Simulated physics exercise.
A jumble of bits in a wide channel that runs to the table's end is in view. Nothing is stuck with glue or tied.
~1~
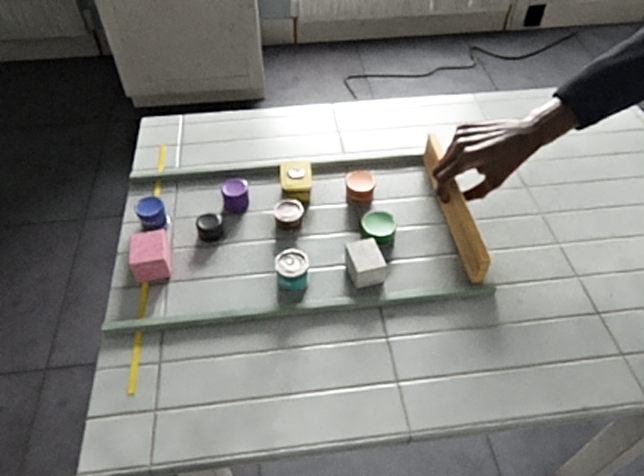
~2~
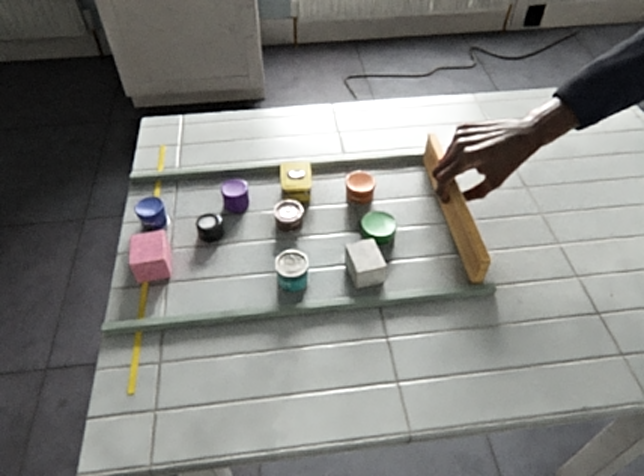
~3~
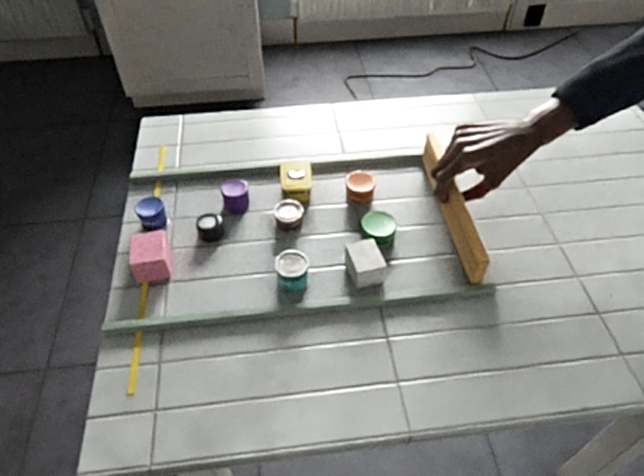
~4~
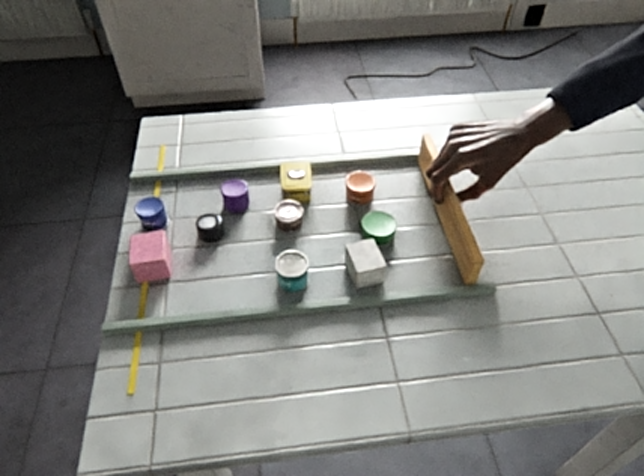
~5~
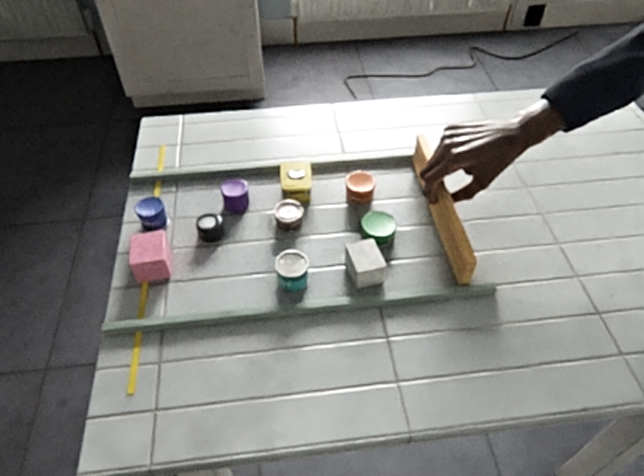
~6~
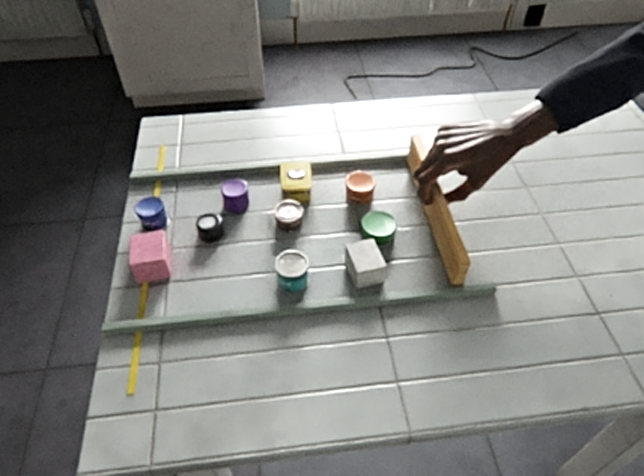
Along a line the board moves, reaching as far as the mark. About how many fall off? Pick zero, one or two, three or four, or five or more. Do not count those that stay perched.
Five or more fall off.
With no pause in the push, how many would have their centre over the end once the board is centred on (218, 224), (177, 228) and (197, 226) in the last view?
Respectively 0, 1 and 0.
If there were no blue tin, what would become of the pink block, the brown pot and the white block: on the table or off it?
So: The pink block goes down, the brown pot does not drop, the white block does not drop.
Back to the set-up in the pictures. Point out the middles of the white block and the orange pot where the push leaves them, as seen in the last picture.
Positions - first (125, 287), then (136, 210).
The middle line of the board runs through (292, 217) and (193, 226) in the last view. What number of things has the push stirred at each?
Tally at point one: 6; at point two: 10.
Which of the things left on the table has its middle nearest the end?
The yellow case finishes nearest.
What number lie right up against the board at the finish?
That comes to 5.
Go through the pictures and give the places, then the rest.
The first frame shows blue tin (152, 215); pink block (151, 256); black lid (210, 227); board (452, 203); tape (150, 244).
The second frame shows pink block (151, 256); orange pot (360, 189).
The third frame shows black lid (210, 228); white block (365, 264).
The fourth frame shows blue tin (153, 215); brown pot (289, 217).
The fifth frame shows pink block (151, 256); turquoise pot (292, 273).
The sixth frame shows blue tin (153, 215); pink block (151, 256); black lid (210, 228); board (434, 204); tape (150, 244).
A little later, none off yet; blue tin at rest near (153, 215); pink block at rest near (151, 256); black lid at rest near (210, 228).
When it is over, the number that fall off is five or more; down, turquoise pot, purple lid, black lid, pink block and blue tin.
